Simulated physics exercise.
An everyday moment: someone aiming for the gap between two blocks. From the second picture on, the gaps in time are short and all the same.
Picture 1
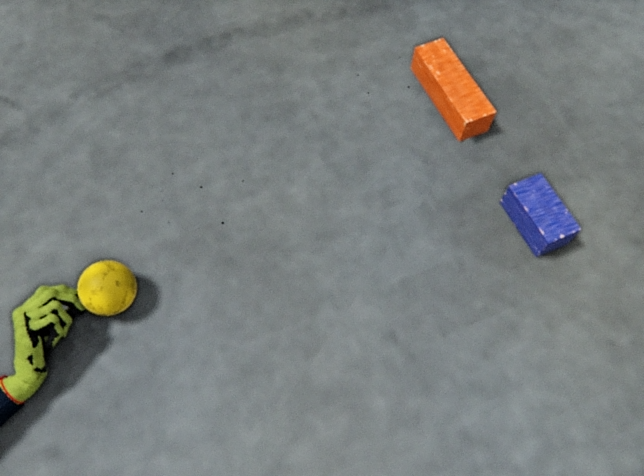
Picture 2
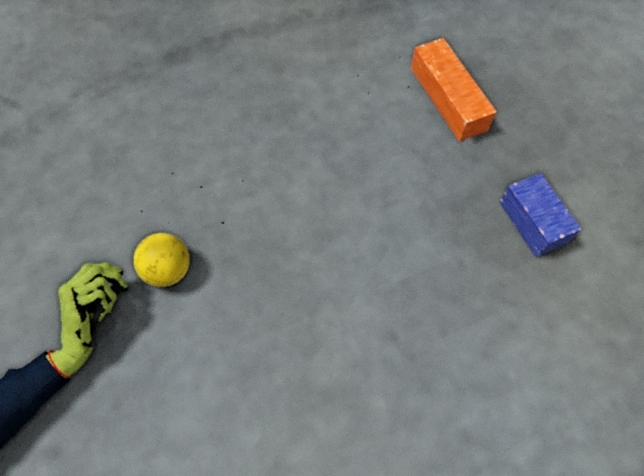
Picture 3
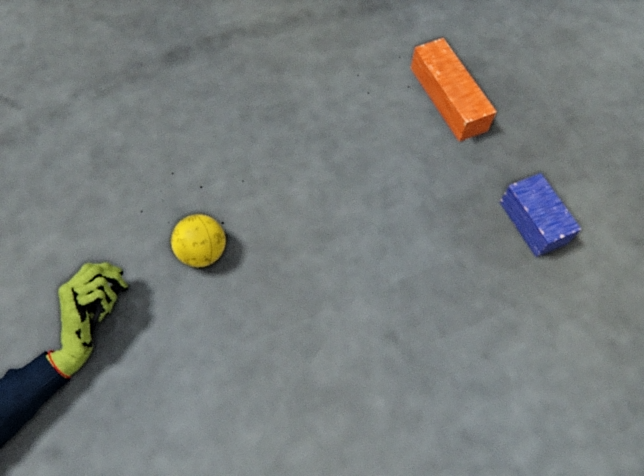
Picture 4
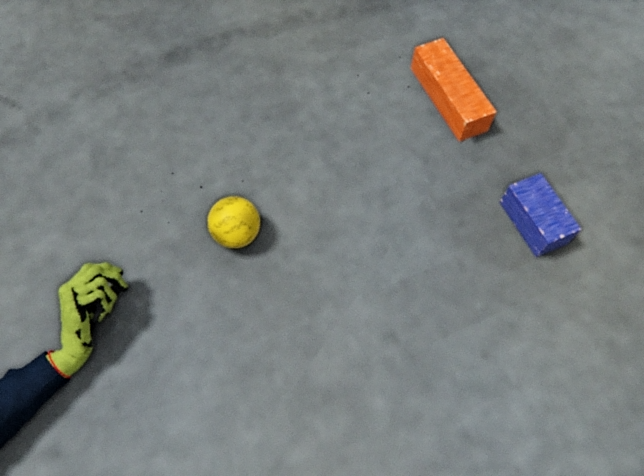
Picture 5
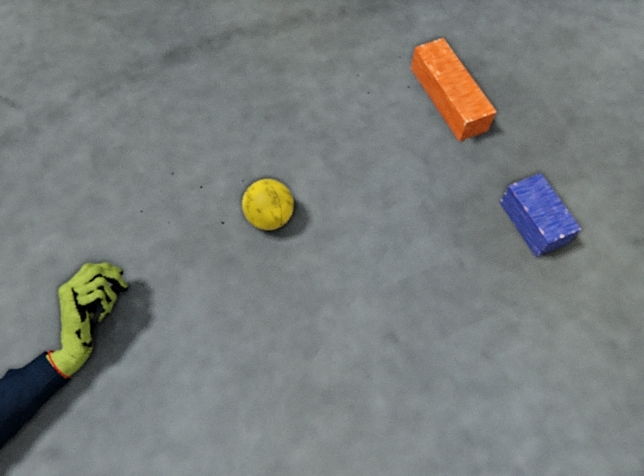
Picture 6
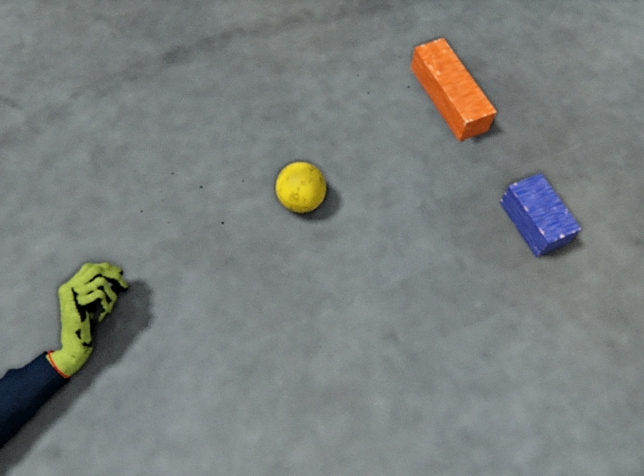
A yellow ball sits beside a green-gloved hand at the lower left of a mottled grey floor, seen from above by a still camera. An orange block lies at the upper right, with a shorter blue block below it and further right. The hand pushes the ball up and to the right, then stays still while the ball rolls on steadily towards the middle, slowing slightly.
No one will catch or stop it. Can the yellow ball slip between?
Outcome: The yellow ball hits a block.
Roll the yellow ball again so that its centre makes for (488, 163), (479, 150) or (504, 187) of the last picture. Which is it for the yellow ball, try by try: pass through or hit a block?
Try by try, it gets past; makes the gap; strikes a block.
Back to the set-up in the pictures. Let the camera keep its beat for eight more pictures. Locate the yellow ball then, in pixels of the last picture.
Around (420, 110).
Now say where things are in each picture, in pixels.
The first picture shows yellow ball (108, 288) under the hand; orange block (451, 89).
The second picture shows yellow ball (162, 260); blue block (538, 215).
The third picture shows yellow ball (199, 241); orange block (451, 89).
The fourth picture shows yellow ball (234, 223); blue block (538, 215).
The fifth picture shows yellow ball (268, 205); orange block (451, 89).
The sixth picture shows yellow ball (301, 188); blue block (538, 215).
Then, 0.48 s later than the last frame, yellow ball coming back near (418, 112).
When it is over, the yellow ball is stopped.
